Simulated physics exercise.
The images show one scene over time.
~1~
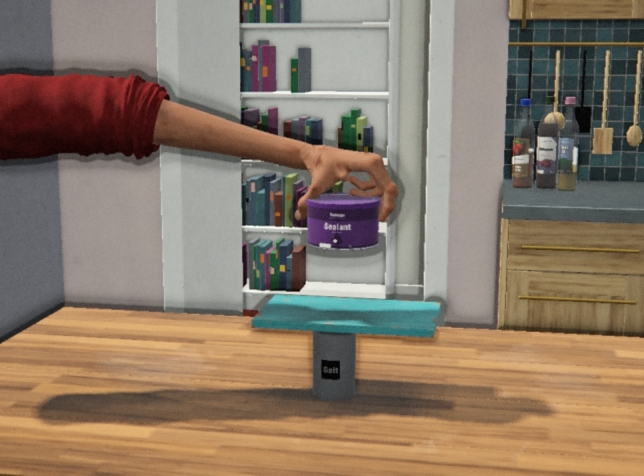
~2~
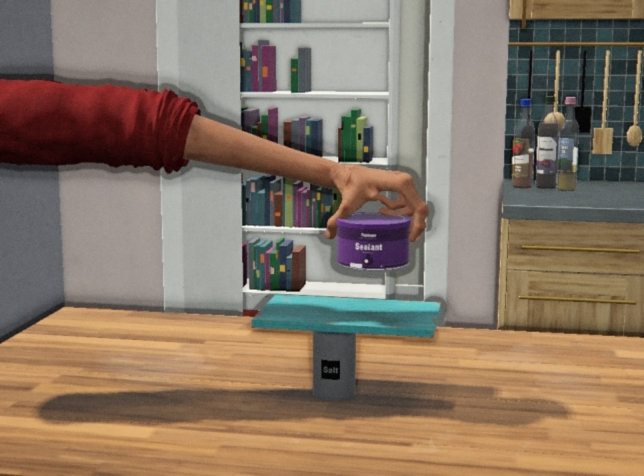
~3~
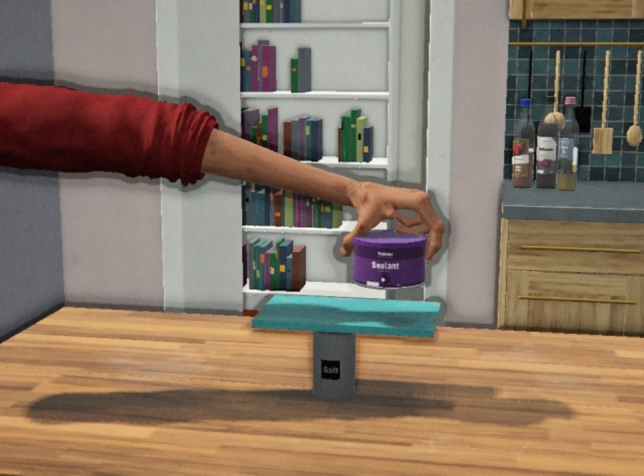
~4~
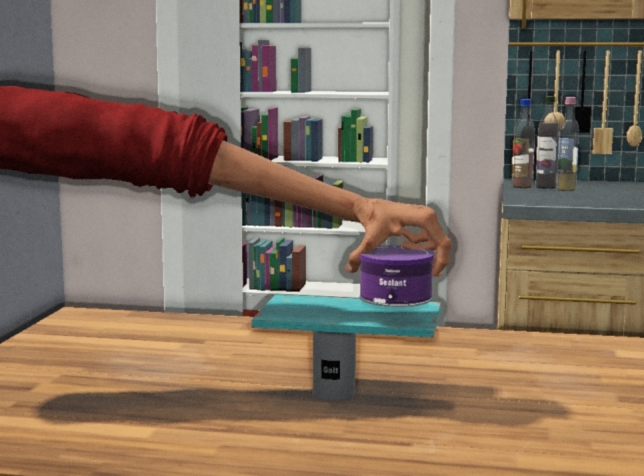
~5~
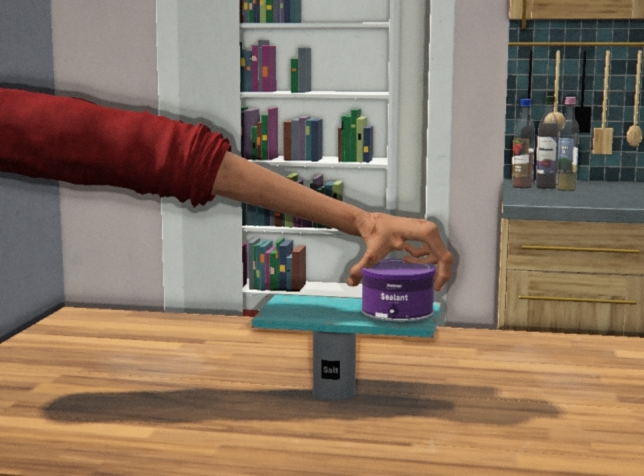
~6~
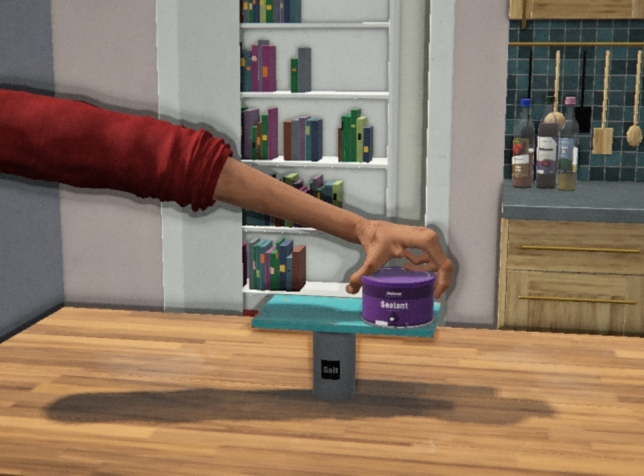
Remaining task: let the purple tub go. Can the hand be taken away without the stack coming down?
Oh, it doesn't remain fully standing, sadly.
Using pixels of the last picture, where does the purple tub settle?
End position in the final view: Approximately (434, 380).
Then, 0.30 s on from there, purple tub now fallen; turquoise board turned 53° from how it was put.
Then, 0.50 s on from there, turquoise board on its side.
In the end, fallen, purple tub; toppled in the stack, turquoise board; grey jar unmoved. At the end, from the last picture's camera, purple tub near (434, 380). The stack gives way.
